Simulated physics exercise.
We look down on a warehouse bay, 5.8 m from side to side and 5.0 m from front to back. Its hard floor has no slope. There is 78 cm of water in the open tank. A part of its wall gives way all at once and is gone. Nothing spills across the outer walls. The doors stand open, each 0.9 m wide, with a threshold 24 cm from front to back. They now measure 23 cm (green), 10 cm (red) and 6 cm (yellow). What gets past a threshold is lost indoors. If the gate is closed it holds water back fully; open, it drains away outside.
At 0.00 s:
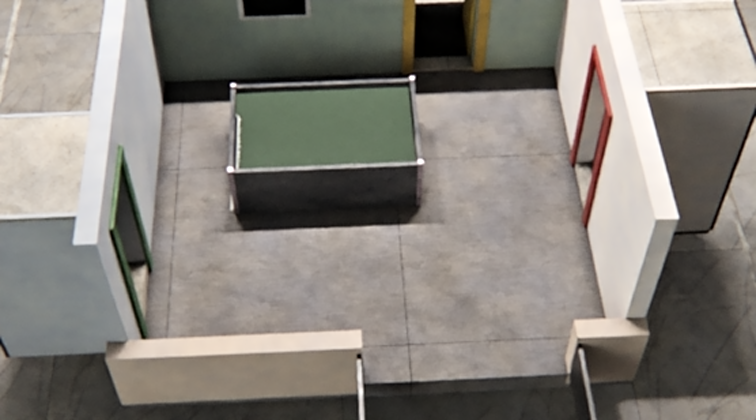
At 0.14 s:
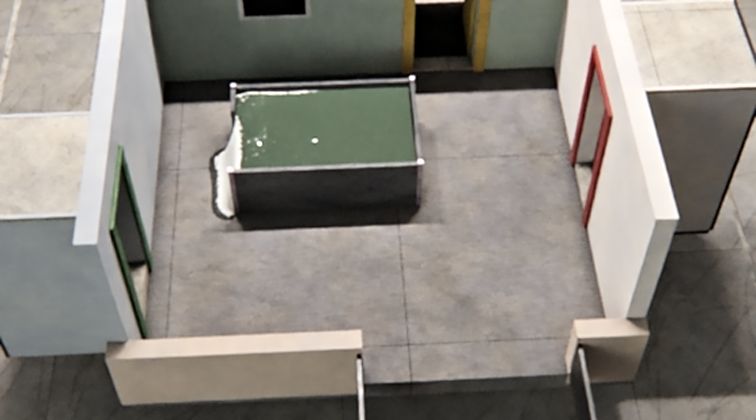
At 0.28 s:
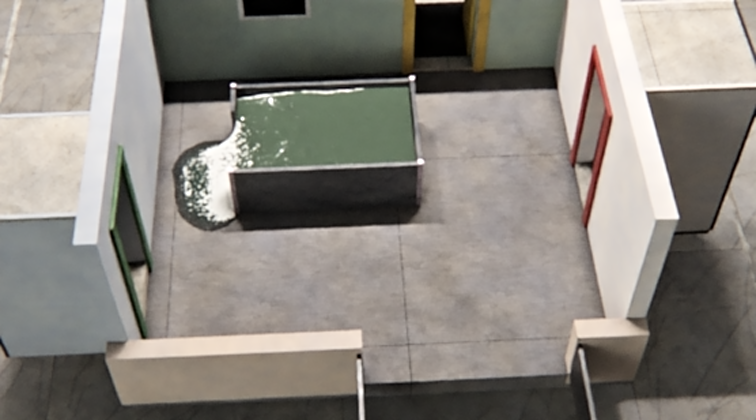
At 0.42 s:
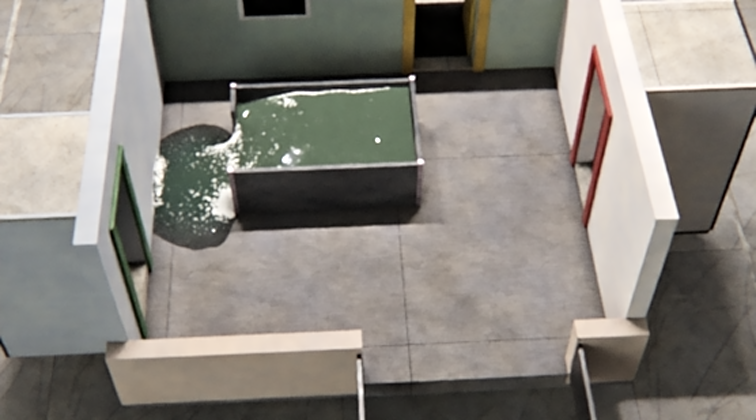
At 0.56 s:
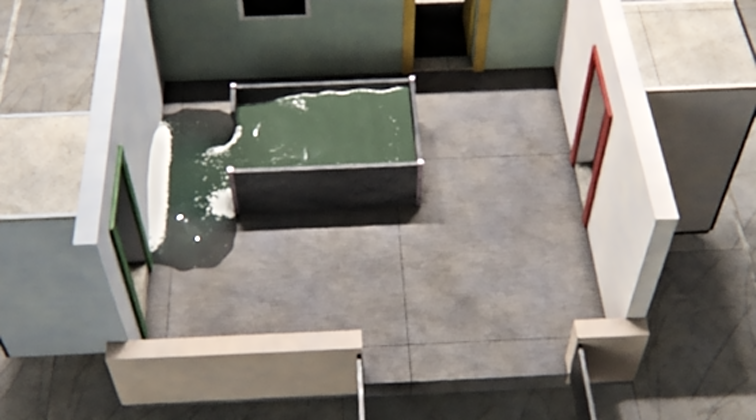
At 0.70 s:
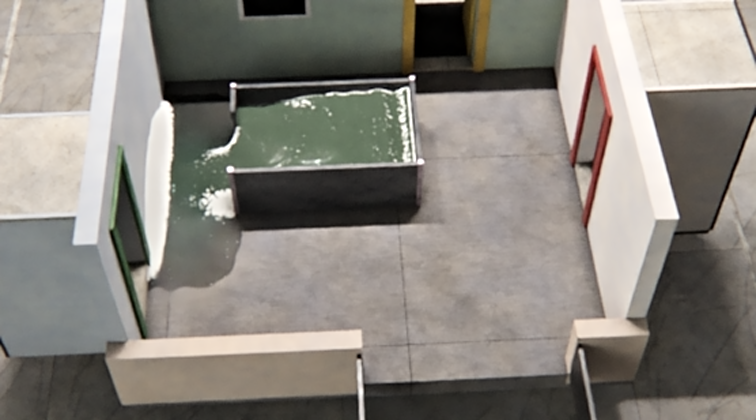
Green water bursts through the left side of an open tank in a walled bay, foaming white as it drops onto the gray floor. It fans out to the left wall, then spreads along it past the green-framed doorway toward the viewer, while the water in the tank ripples and sinks slightly.
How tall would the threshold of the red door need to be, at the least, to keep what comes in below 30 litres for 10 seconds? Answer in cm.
About 12 cm.
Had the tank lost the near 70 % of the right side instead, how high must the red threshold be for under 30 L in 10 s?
Then roughly 32 cm.
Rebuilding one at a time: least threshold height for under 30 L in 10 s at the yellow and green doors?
Roughly 7.0 cm at yellow and 10.0 cm at green.
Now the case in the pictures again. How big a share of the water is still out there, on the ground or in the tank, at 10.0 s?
About 84 per cent.
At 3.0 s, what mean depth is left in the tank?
Roughly 30 cm on average.
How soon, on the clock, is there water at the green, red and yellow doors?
Arrival: Green 0.8 s, red 4.0 s, yellow 2.6 s.
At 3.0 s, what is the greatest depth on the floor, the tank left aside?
About 34 cm.
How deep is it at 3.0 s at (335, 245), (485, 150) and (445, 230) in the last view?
Roughly 0, 0 and 0 cm, in turn.
After 1.4 s water covers 20 % of the floor, deepest (55 cm) near (170, 192); it has not reached the red door.
After 3.0 s water covers 55 % of the floor, deepest (34 cm) near (141, 376); it has not reached the red door.
After 10.0 s water covers 100 % of the floor, deepest (13 cm) near (545, 91); 6 cm at the red door, 49 litres in over its 10 cm threshold.
At the red door as built, the water arrived by 4.1 s and peaked near 19 cm at 5.8 s.
Run again over the same 10 s with other heights there, 44 litres in over 10.5 cm, 17 litres over 14 cm. The limit of 30 litres is kept from about 12 cm up.
